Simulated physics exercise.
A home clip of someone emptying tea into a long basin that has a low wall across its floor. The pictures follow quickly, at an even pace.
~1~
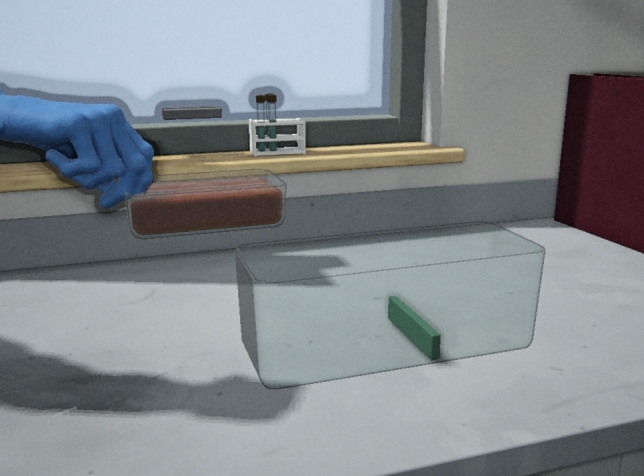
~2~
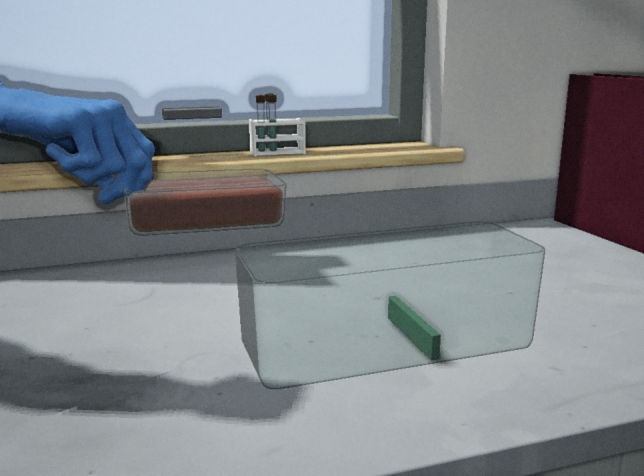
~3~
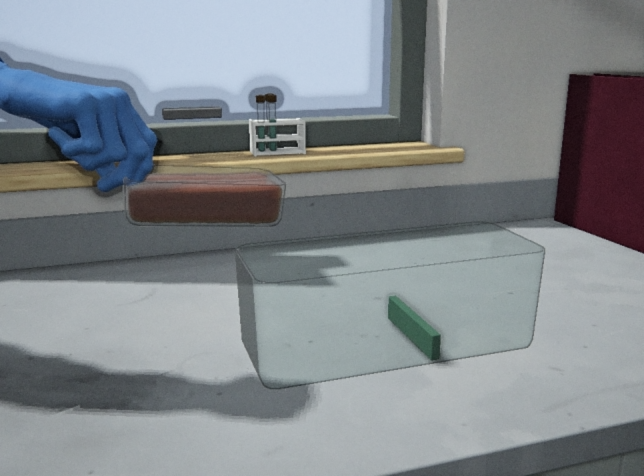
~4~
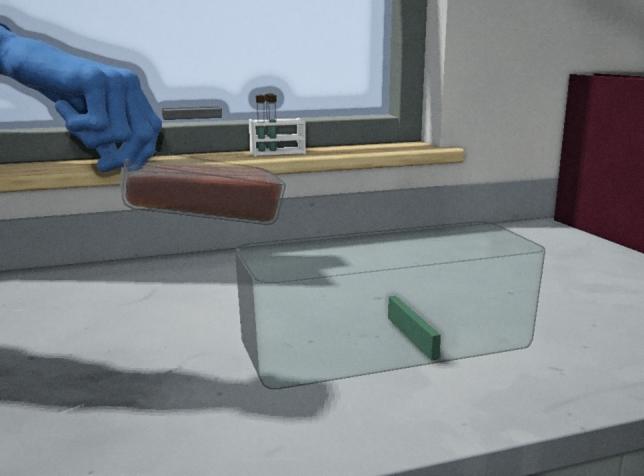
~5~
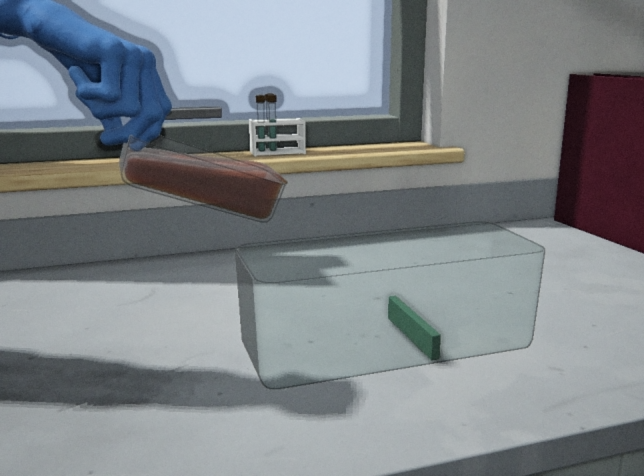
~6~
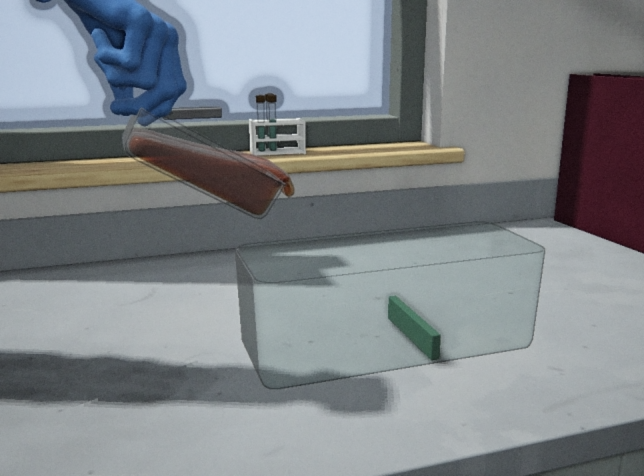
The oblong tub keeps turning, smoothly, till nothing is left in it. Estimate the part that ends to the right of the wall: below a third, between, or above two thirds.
It comes to under a third.
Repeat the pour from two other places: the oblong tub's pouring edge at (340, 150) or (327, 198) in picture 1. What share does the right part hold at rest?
Near 55 % and 55 %.
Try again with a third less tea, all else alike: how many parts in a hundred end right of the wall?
About 10 per cent.
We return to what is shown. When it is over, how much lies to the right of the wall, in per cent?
Some 20 per cent.
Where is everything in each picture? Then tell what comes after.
It leans 0°; its right rim is at (277, 179); the tea meets the walls at (127, 193) and (274, 183); the long basin's rim runs from (245, 265) to (517, 236); the wall's top is at (413, 315), in the first picture.
It leans 1°; its right rim is at (277, 179); the tea meets the walls at (128, 191) and (274, 182), in the second picture.
It leans 5°; its right rim is at (277, 179); the tea meets the walls at (126, 184) and (274, 178), in the third picture.
It leans 12°; its right rim is at (276, 179); the tea meets the walls at (125, 171) and (274, 173), in the fourth picture.
It leans 21°; its right rim is at (276, 179); the tea meets the walls at (125, 154) and (269, 171); 3 per cent is over the edge, in the fifth picture.
It leans 31°; its right rim is at (275, 179); the tea meets the walls at (128, 133) and (254, 159); 8 per cent is over the edge, in the sixth picture.
A moment on, the tilt is 88° and 12 per cent is still to pour, 25 is left of the wall and 0 right of it.
Next, the tilt is 96° and 1 per cent is still to pour, 76 is left of the wall and 13 right of it.
Then the tilt is 96° and 0 per cent is still to pour, 76 is left of the wall and 15 right of it.
Later the tilt is 96° and 0 per cent is still to pour, 79 is left of the wall and 15 right of it.
At rest 72 per cent lies left of the wall, 21 right of it and 6 outside.
